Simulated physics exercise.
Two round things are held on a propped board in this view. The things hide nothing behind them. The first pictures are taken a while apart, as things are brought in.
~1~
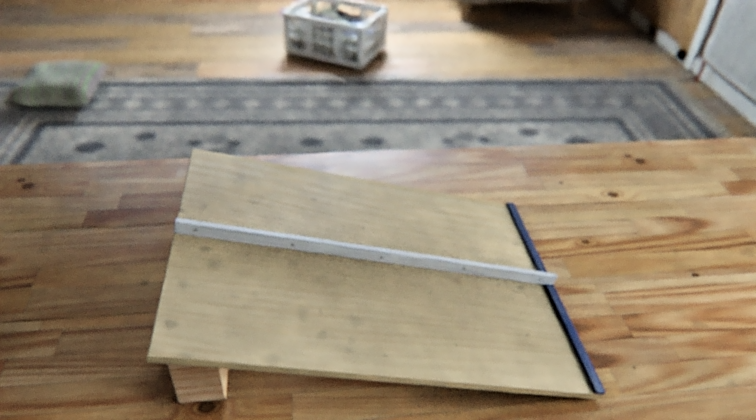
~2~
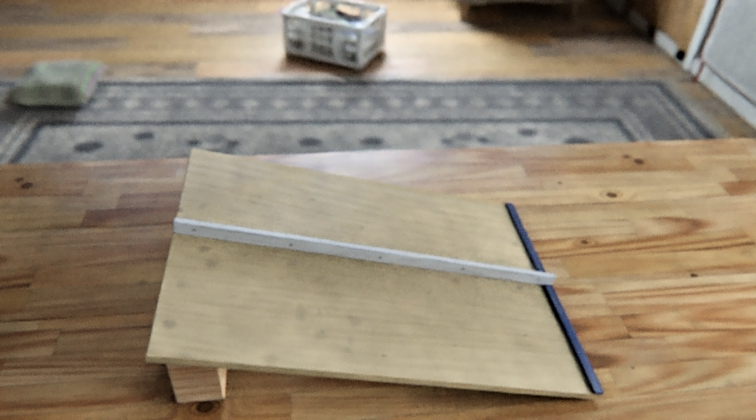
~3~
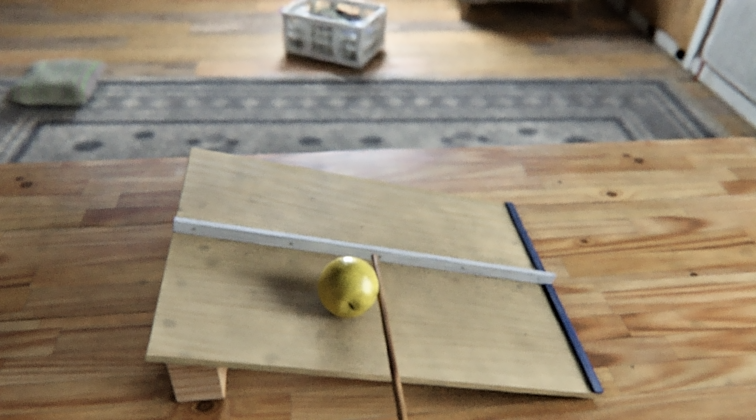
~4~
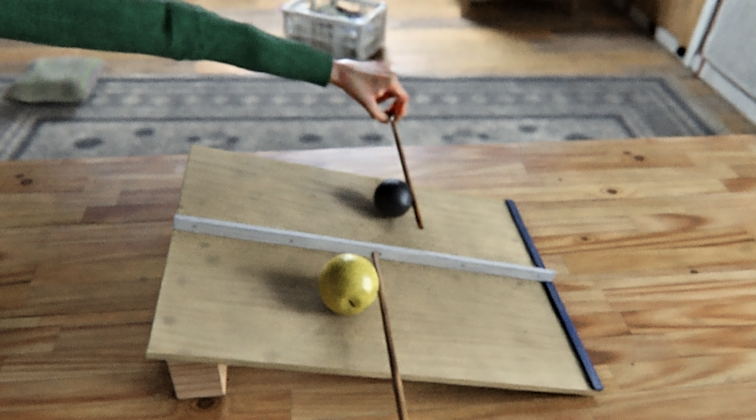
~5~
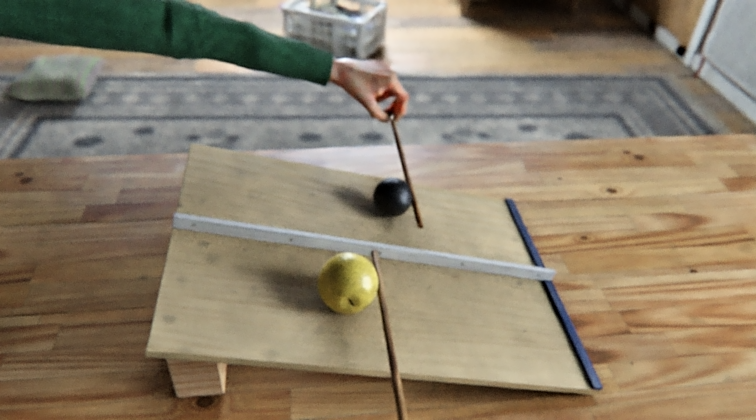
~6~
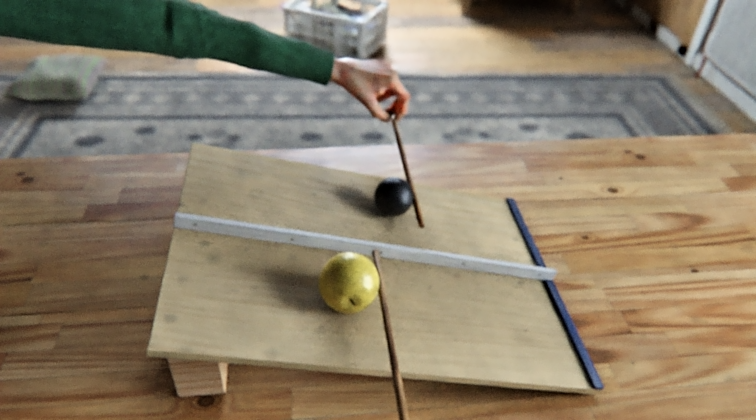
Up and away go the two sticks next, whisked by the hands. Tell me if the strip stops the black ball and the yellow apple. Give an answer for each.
In the end looks like the black ball will keep going past the strip. Looks like the yellow apple will keep going past the strip.
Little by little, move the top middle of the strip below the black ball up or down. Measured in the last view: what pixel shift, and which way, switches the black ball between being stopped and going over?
Close to 8 pixels in the upward direction.
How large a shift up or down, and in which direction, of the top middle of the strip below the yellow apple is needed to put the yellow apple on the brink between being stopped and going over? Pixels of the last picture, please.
An upward move of around 12 pixels.
Then, 0.64 s after the last picture, black ball off the board near (557, 224); yellow apple rolling on the board near (566, 311).
Then, 1.14 s after the last picture, black ball off the board; yellow apple off the board.
By the end, the black ball runs past the strip; the yellow apple runs past the strip.
